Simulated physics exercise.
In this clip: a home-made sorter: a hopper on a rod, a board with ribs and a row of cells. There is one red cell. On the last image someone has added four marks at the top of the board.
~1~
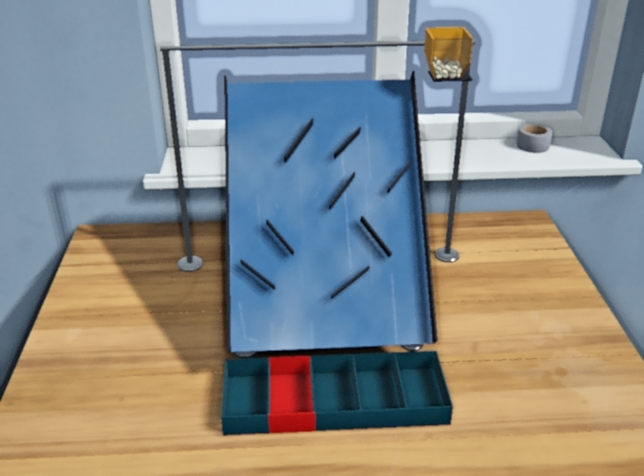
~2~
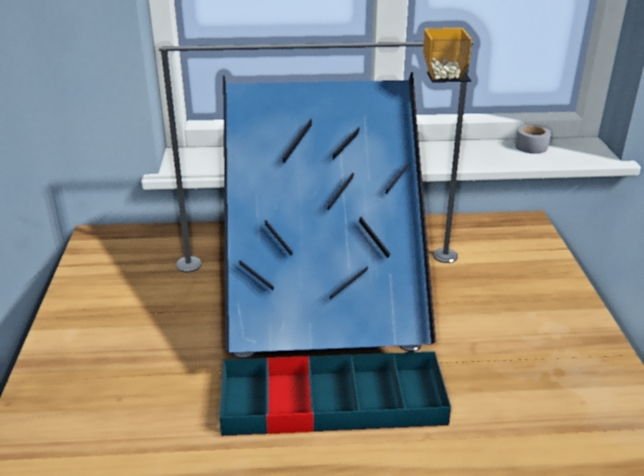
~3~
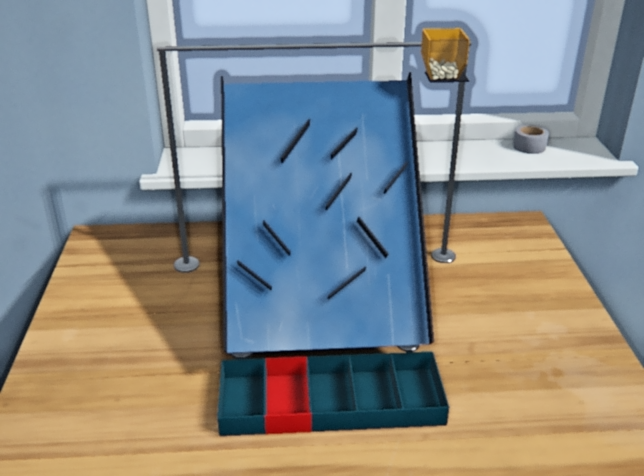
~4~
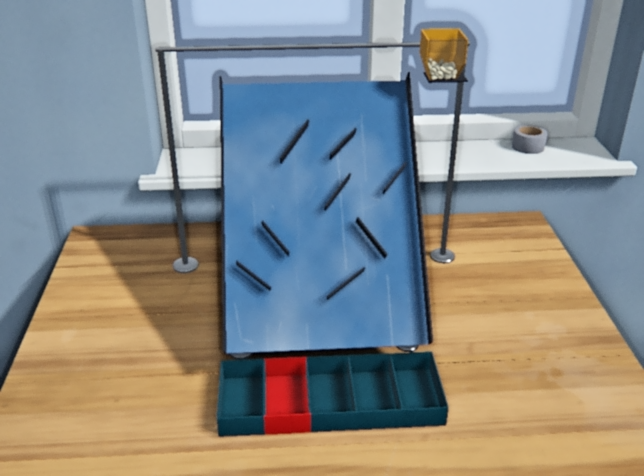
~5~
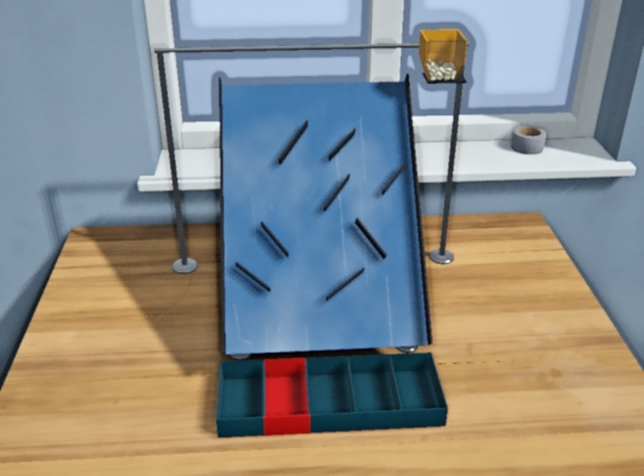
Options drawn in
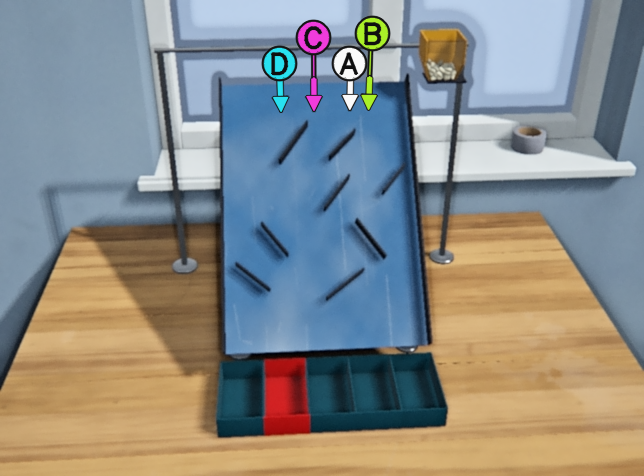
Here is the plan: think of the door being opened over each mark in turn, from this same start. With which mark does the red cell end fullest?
Mark C.
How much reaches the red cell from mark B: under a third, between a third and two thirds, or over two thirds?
Under a third.
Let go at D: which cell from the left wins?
The third.
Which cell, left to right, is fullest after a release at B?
The fifth from the left.
On the marked copy, mark A meets the board at (349, 104); mark B meets the board at (368, 104); mark C meets the board at (314, 105); mark D meets the board at (280, 106).
With A, about a quarter in the red cell, most in other cells, a stray few outside the box.
With B, a small part in the red cell, most in other cells.
With C, about a third in the red cell, about half in other cells, a small part outside the box.
With D, about a quarter in the red cell, most in other cells.
